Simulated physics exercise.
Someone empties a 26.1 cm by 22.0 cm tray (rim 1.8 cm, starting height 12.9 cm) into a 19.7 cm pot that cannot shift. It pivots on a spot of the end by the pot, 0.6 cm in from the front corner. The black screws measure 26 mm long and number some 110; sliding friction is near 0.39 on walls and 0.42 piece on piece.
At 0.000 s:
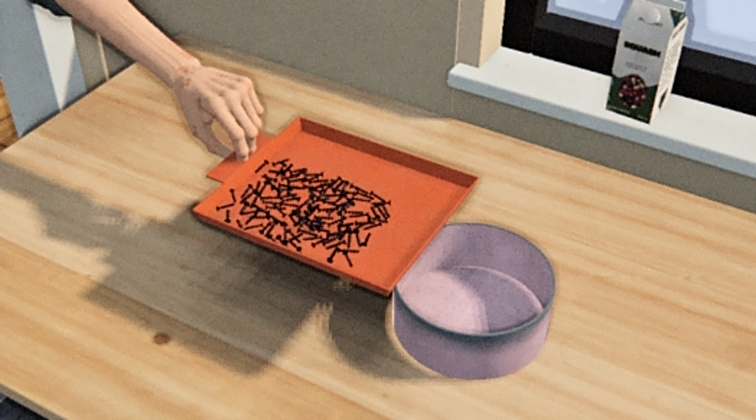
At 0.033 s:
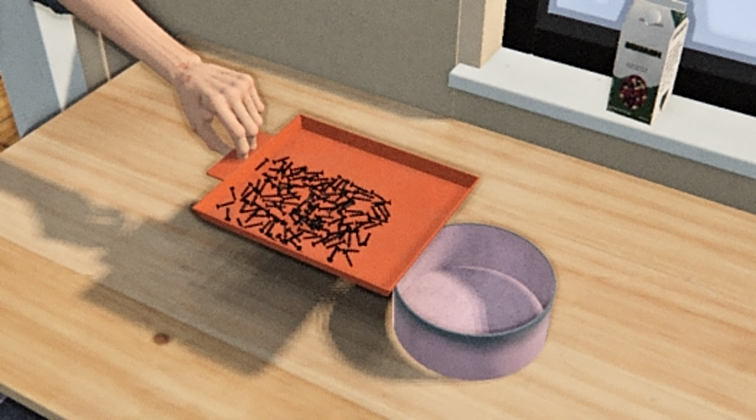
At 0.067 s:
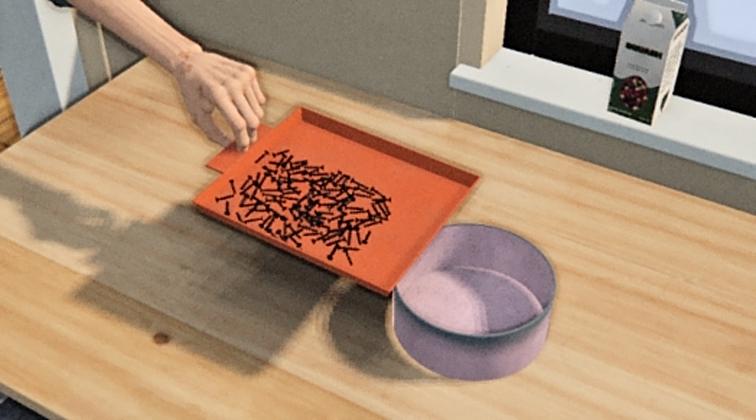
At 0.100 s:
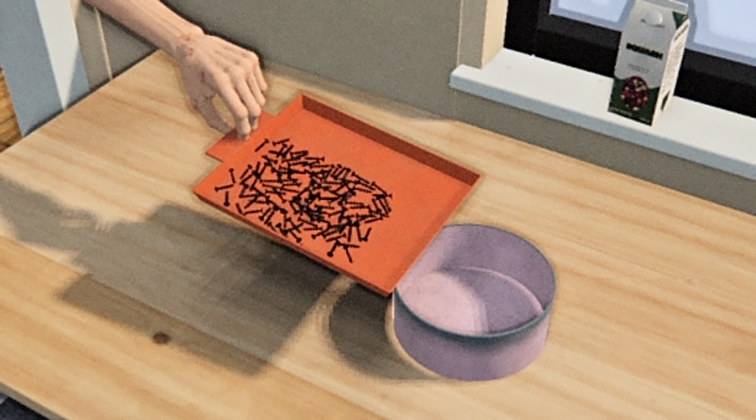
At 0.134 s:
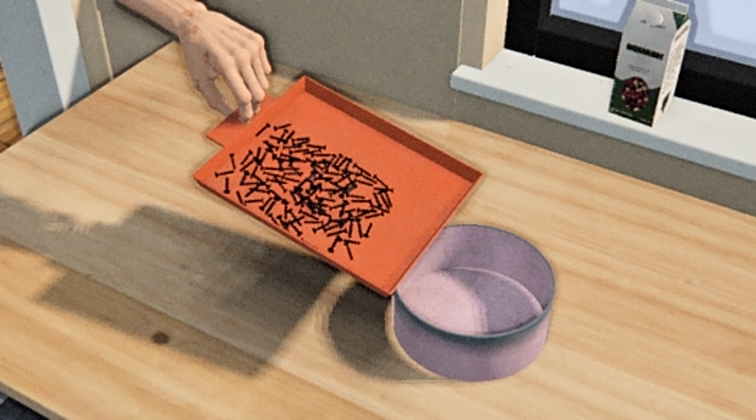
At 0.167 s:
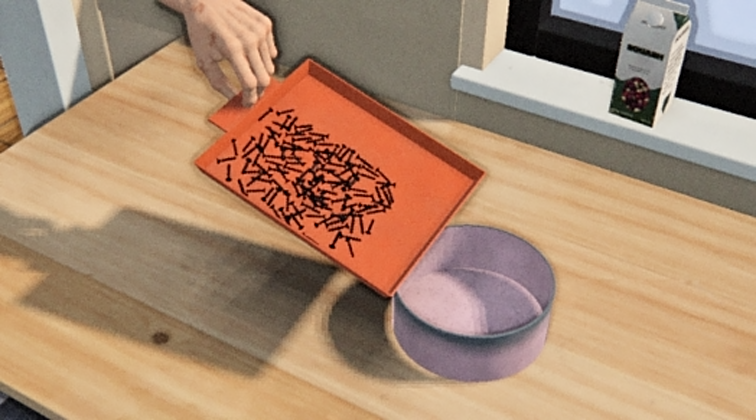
Orange tray of small black screws tilting gradually toward a round purple pot on a wooden table as a hand lifts its handle.
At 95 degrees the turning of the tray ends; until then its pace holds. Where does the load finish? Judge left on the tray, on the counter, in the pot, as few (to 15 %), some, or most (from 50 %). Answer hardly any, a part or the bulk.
Tray hardly any, counter the bulk, pot a part.
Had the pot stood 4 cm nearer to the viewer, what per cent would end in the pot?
In that case some 75 per cent.
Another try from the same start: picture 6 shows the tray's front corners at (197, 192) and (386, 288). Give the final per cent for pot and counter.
Pot 0, counter 100.
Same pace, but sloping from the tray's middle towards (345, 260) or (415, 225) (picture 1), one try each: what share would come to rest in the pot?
Some 0 and 95 per cent.
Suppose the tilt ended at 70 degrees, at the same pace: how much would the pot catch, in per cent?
It would be near 25 per cent.
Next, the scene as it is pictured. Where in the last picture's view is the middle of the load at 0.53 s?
Around (422, 274).
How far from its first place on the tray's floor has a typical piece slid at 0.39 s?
Some 3 cm.
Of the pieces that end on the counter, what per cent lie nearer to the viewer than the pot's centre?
Roughly 100 per cent.
After 0.39 s, tilt 59 degrees; the tray holds 100 %, the pot 0 %.
Then, at 0.53 s, tilt 84 degrees; the tray holds 85 %, the pot 0 %.
Then, at 0.80 s, tilt 95 degrees; the tray holds 0 %, the pot 30 %.
By 1.8 s all is still; tray 0 %, counter 70 %, pot 30 %.
